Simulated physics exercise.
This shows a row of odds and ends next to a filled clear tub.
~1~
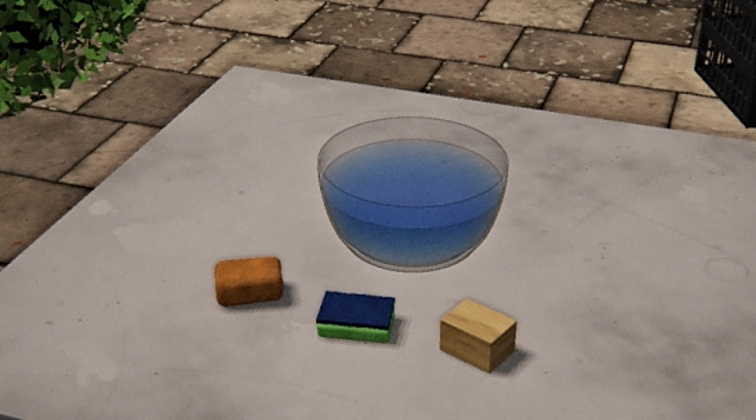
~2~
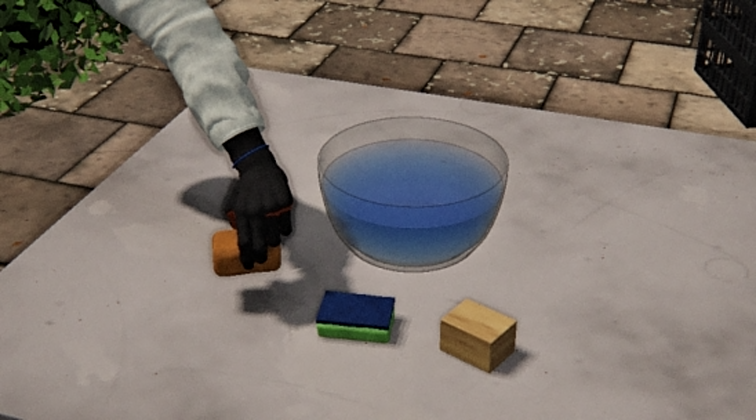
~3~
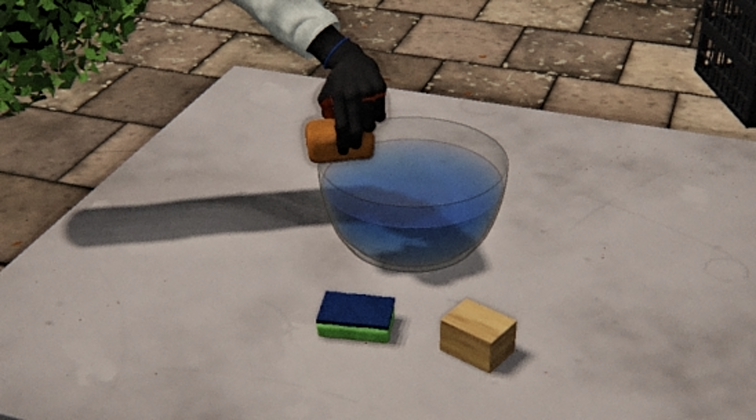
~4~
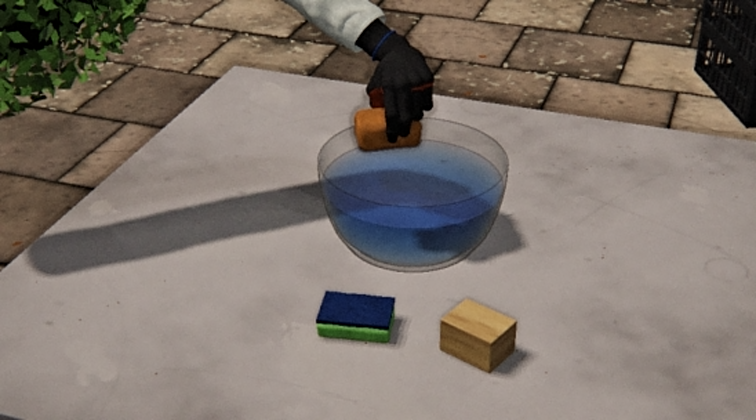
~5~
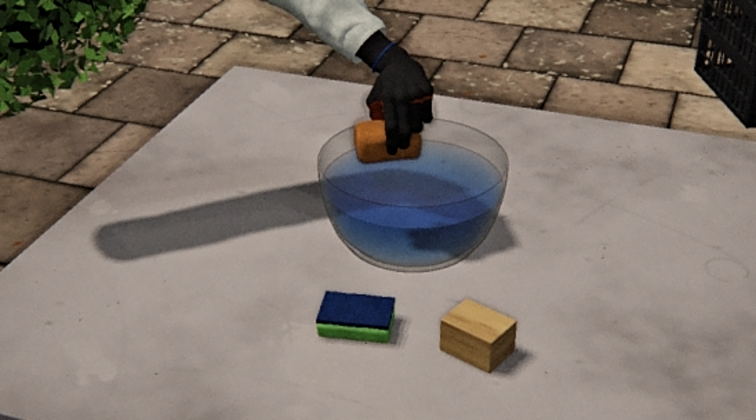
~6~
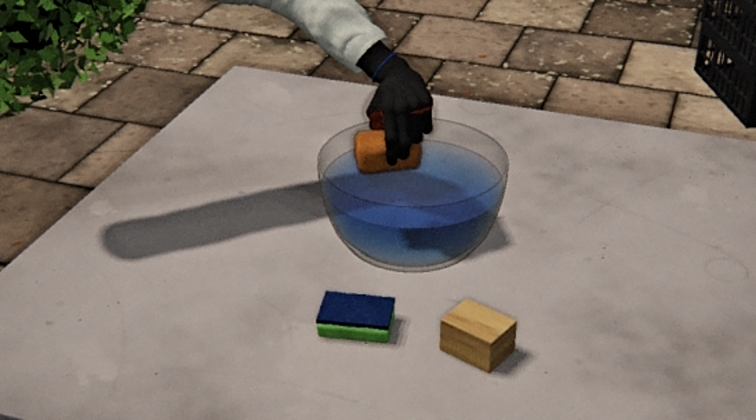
A black-gloved hand in a pale sleeve works over a light grey table on a paved patio, seen from above at an angle by a still camera. A clear bowl of blue water stands behind an orange-brown bread roll at left, a blue-and-green sponge, and a wooden block at right. The hand picks up the roll, carries it right over the bowl, and lowers it slowly to just above the water.
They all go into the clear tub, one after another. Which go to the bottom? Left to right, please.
The left one stays afloat, the middle one stays afloat, the right one stays afloat.
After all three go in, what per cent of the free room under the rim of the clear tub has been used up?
It comes to around 12 per cent.
Shortly, the bread roll bobs at the top.
Then, the sponge bobs at the top.
At the finish, the wooden block bobs at the top; afloat, bread roll, sponge and wooden block.
